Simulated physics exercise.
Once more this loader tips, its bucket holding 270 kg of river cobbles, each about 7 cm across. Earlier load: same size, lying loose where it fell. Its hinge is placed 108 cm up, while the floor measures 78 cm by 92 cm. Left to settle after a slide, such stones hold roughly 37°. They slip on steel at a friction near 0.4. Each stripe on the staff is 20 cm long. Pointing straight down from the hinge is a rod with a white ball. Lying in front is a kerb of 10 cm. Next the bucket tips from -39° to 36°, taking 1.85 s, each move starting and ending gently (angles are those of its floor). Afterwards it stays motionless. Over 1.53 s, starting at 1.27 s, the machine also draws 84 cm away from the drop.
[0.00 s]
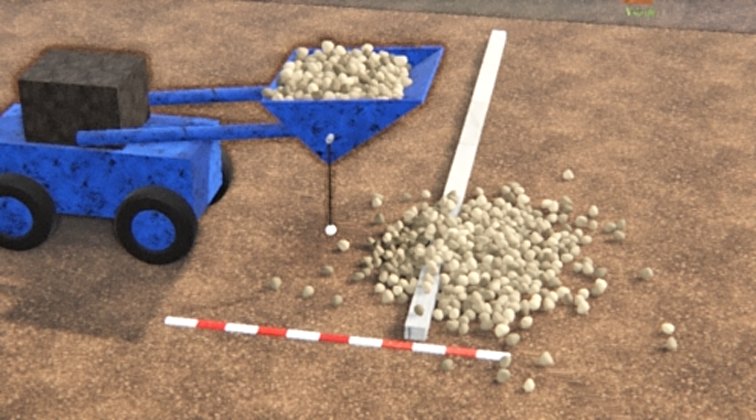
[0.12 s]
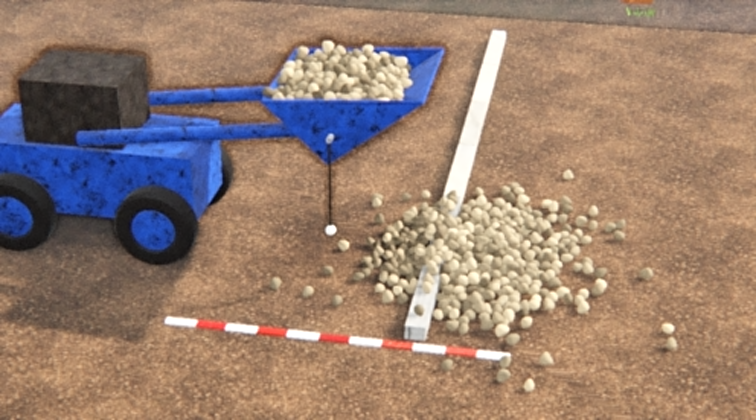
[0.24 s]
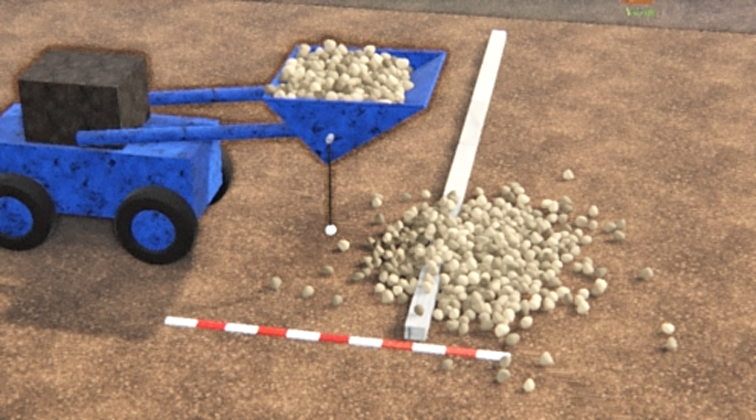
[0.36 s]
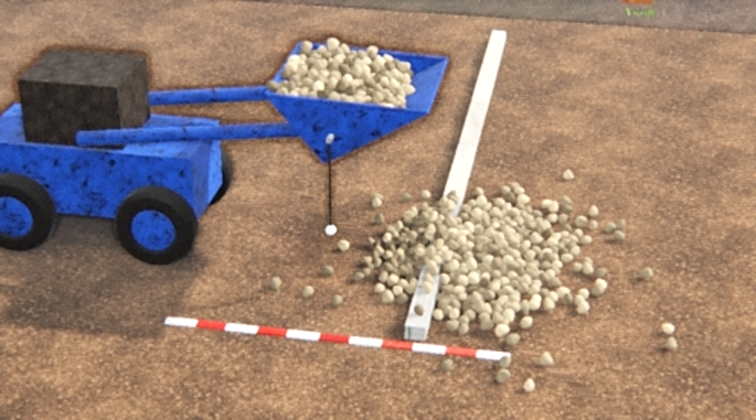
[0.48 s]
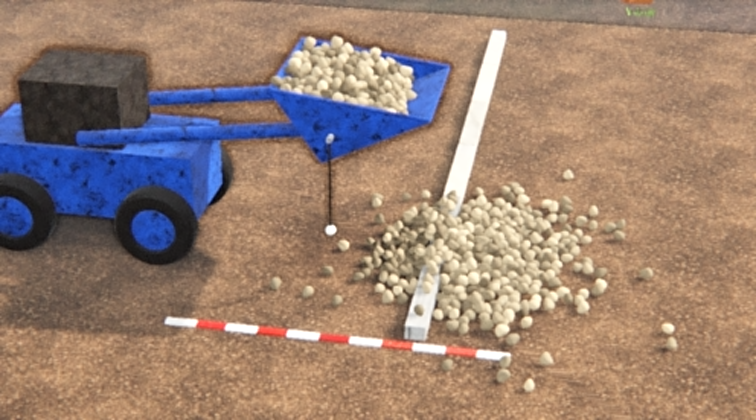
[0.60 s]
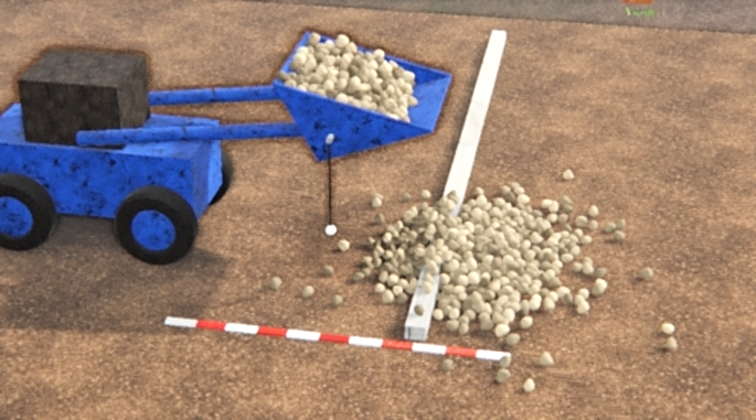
On brown, gritty ground, a blue loader with a dark block on its back holds a bucket of pale stones near a loose heap lying across a white kerb. The bucket starts almost level, then slowly tilts forward to the right, its stones shifting slightly inside, while the heap stays still.
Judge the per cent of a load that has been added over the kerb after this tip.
The added amount is roughly 24 per cent of a load.
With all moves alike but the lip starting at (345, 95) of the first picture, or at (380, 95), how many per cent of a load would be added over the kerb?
Some 0 percent, and then 0 percent.
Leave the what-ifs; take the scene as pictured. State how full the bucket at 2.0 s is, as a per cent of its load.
Held: Around 15 % of the load.
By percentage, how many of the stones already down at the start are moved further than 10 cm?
Roughly 5 percent.
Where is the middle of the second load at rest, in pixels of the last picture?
I'd point to about (408, 241).
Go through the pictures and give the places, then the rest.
In the first picture, the bucket is at -39°, its lip at (423, 101); the top of the load is at (359, 58). The earlier load is highest near (450, 237), 20 cm above ground level, 24 % on this side of the kerb, 76 % over the kerb.
In the second picture, the bucket is at -38°, its lip at (423, 102); the top of the load is at (353, 61); the stones move at 0.1 m/s on average.
The third picture shows lip at (425, 106), floor tilted -36°, highest stones at (346, 60); the stones move at 0.1 m/s on average.
In the fourth picture, the bucket is at -32°, its lip at (427, 113); the top of the load is at (324, 60); the stones move at 0.1 m/s on average.
In the fifth picture, the bucket is at -26°, its lip at (430, 121); the top of the load is at (314, 54); the stones move at 0.2 m/s on average.
The sixth picture shows lip at (432, 131), floor tilted -20°, highest stones at (316, 52); the stones move at 0.2 m/s on average.
After 1.4 s the floor is at 24°; in per cent of one load, 95 in the bucket, 29 on this side of the kerb, 77 over the kerb; the foremost stones are at (629, 272).
After 2.0 s the floor is at 36°; in per cent of one load, 16 in the bucket, 89 on this side of the kerb, 96 over the kerb; the foremost stones are at (629, 272).
After 3.2 s the floor is at 36°; in per cent of one load, 0 in the bucket, 100 on this side of the kerb, 100 over the kerb; the foremost stones are at (629, 269).
After 5.6 s the floor is at 36°; in per cent of one load, 0 in the bucket, 100 on this side of the kerb, 100 over the kerb; the foremost stones are at (629, 269). Net gain over the kerb, 24.
